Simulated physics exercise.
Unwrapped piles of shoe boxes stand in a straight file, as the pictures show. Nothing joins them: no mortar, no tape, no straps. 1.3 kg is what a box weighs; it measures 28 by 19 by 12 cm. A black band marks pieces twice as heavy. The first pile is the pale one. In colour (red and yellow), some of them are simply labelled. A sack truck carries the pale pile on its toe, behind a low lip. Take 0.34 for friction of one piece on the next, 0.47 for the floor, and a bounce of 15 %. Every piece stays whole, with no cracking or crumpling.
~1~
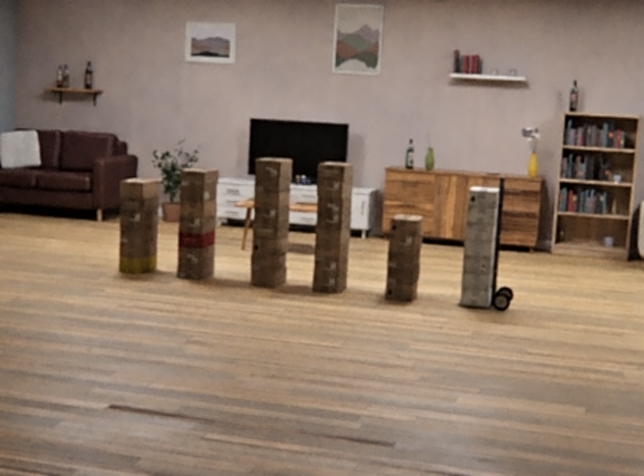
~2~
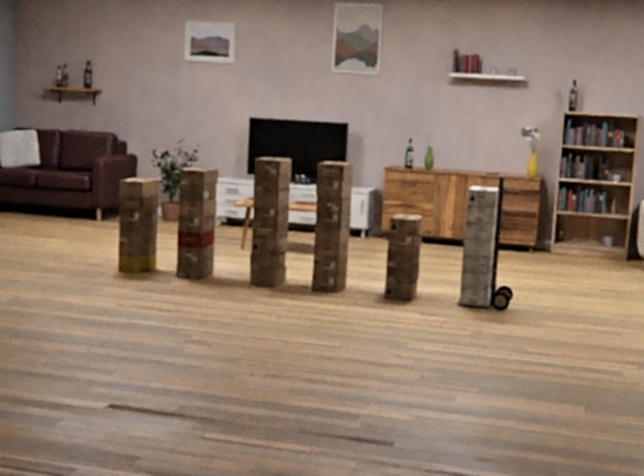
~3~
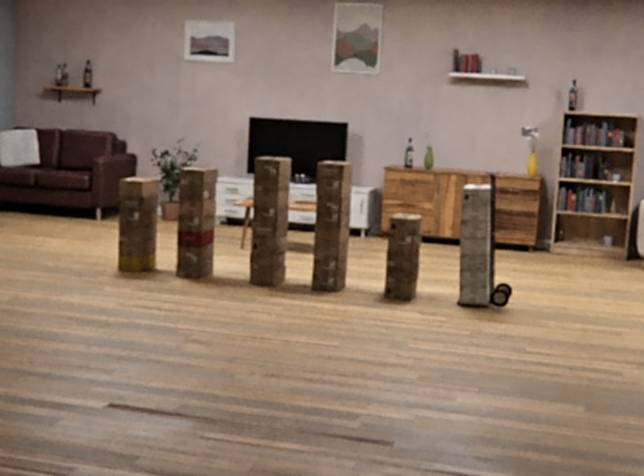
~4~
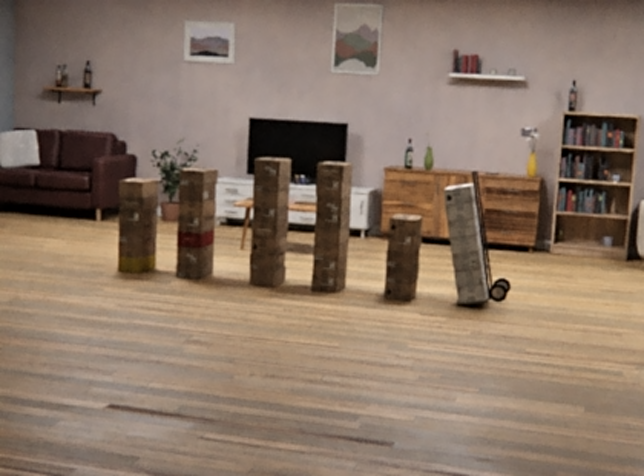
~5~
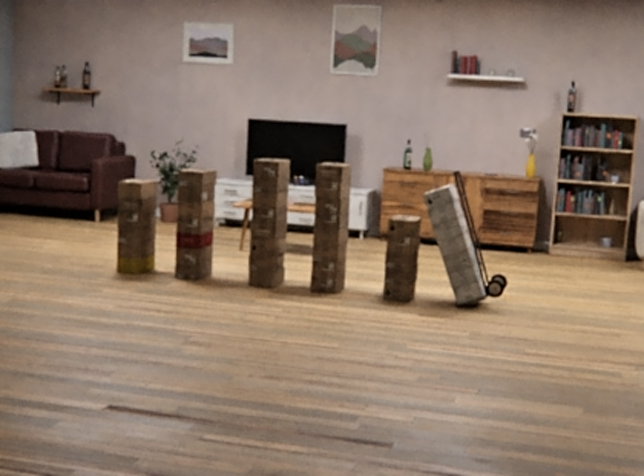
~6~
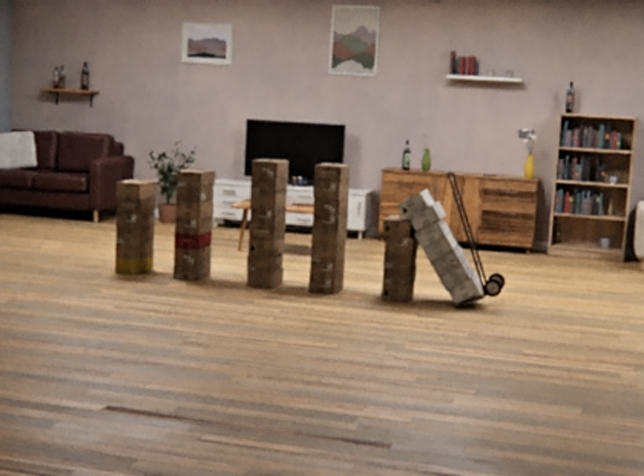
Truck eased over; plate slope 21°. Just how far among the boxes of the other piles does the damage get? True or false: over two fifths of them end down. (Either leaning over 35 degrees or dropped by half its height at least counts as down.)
True.
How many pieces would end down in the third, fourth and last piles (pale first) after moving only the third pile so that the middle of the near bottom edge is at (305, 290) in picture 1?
Then, pile by pile: Third 0, fourth 0, last 0.
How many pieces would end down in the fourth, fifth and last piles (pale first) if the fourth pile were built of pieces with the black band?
Down per pile - fourth: 8, fifth: 6, last: 5.
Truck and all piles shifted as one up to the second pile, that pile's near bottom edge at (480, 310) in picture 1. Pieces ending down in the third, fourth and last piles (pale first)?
In that case third pile 0, fourth pile 0, last pile 0.
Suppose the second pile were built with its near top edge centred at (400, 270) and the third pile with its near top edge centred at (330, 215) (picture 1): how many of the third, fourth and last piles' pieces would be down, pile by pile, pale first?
Counts down - third: 0; fourth: 0; last: 0.
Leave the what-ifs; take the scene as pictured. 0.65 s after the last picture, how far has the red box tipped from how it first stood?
I'd put it at roughly 0 degrees away from its starting angle.
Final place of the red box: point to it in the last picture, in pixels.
It settles close to (147, 252) in the last view.
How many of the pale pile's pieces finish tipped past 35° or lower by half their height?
6 pieces.
Then, 0.65 s on from the sixth picture, 7 of the pale pile down; 3 of the 34 other boxes down.
Then, 1.65 s on from the sixth picture, 6 of the pale pile down; 17 of the 34 other boxes down.
Then, 2.43 s on from the sixth picture, 6 of the pale pile down; 31 of the 34 other boxes down; yellow box tipped 35°; red box tipped 28°, 12 cm lower.
Finally, 6 of the pale pile down; 32 of the 34 other boxes down; yellow box tipped 53°; red box tipped 29°, 13 cm lower. That is 94 per cent. Seen by the last camera, middles, yellow box near (121, 255), red box near (147, 252).
